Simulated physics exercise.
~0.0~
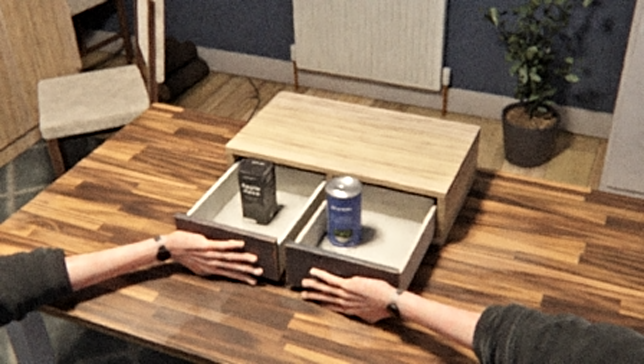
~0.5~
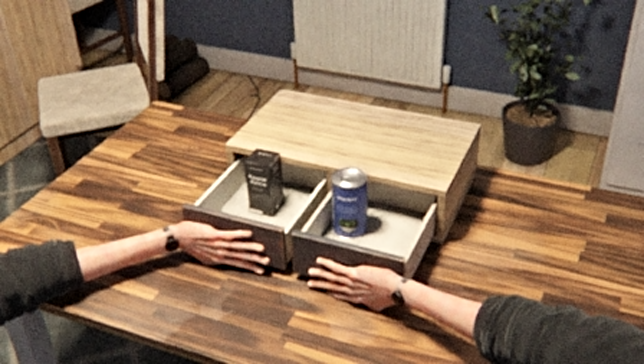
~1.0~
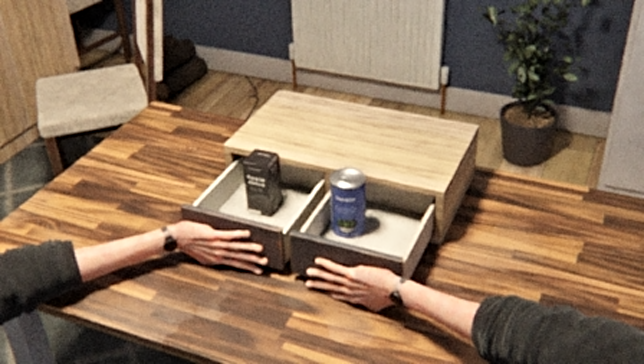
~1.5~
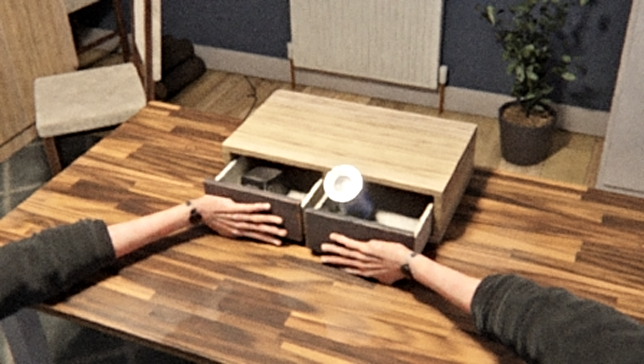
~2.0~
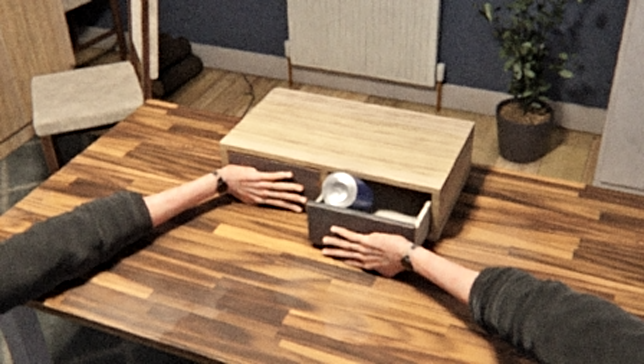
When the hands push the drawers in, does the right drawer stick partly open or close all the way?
The right drawer sticks partly open, with the blue can leaning in its opening. The left drawer closes fully.
